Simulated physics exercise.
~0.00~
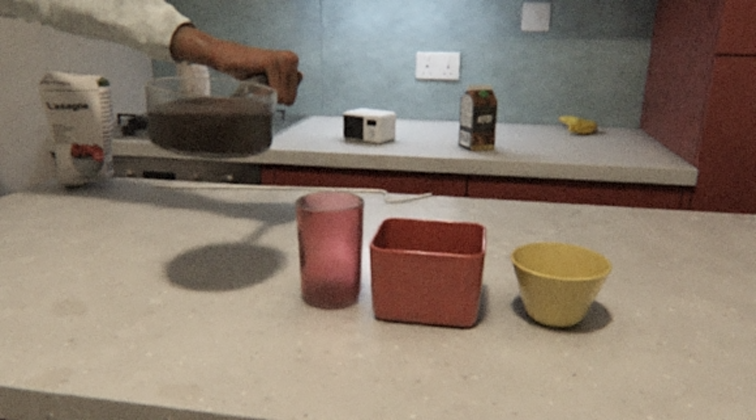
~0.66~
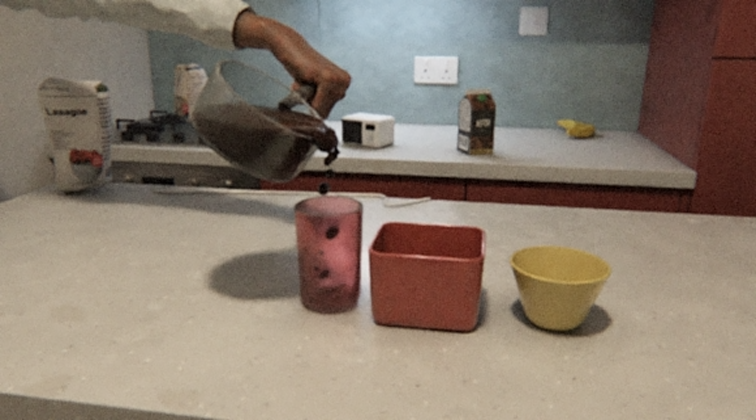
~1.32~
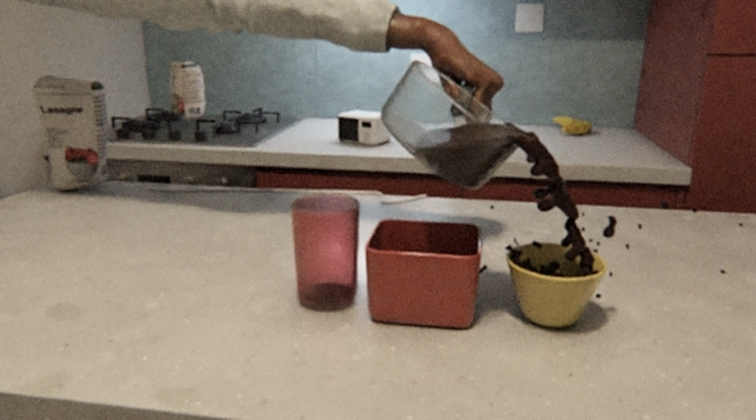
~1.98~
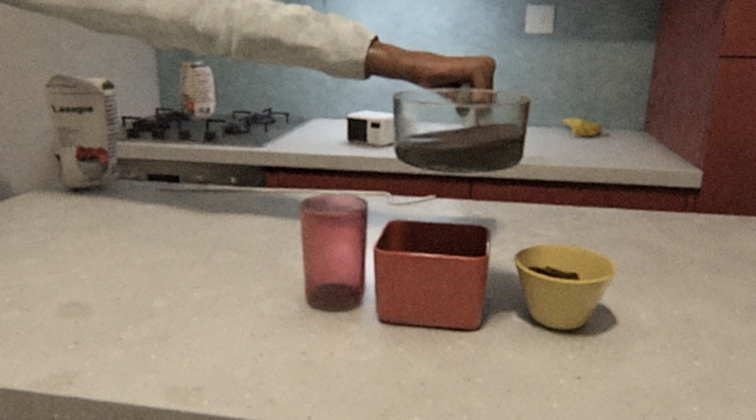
Dark coffee pours from a clear glass saucepan as a hand tilts it over a pink tumbler, then carries it rightwards past a red box to a yellow cup, splashing some around it; the hand finally levels the saucepan, still partly full, with a little in the tumbler and more in the cup.
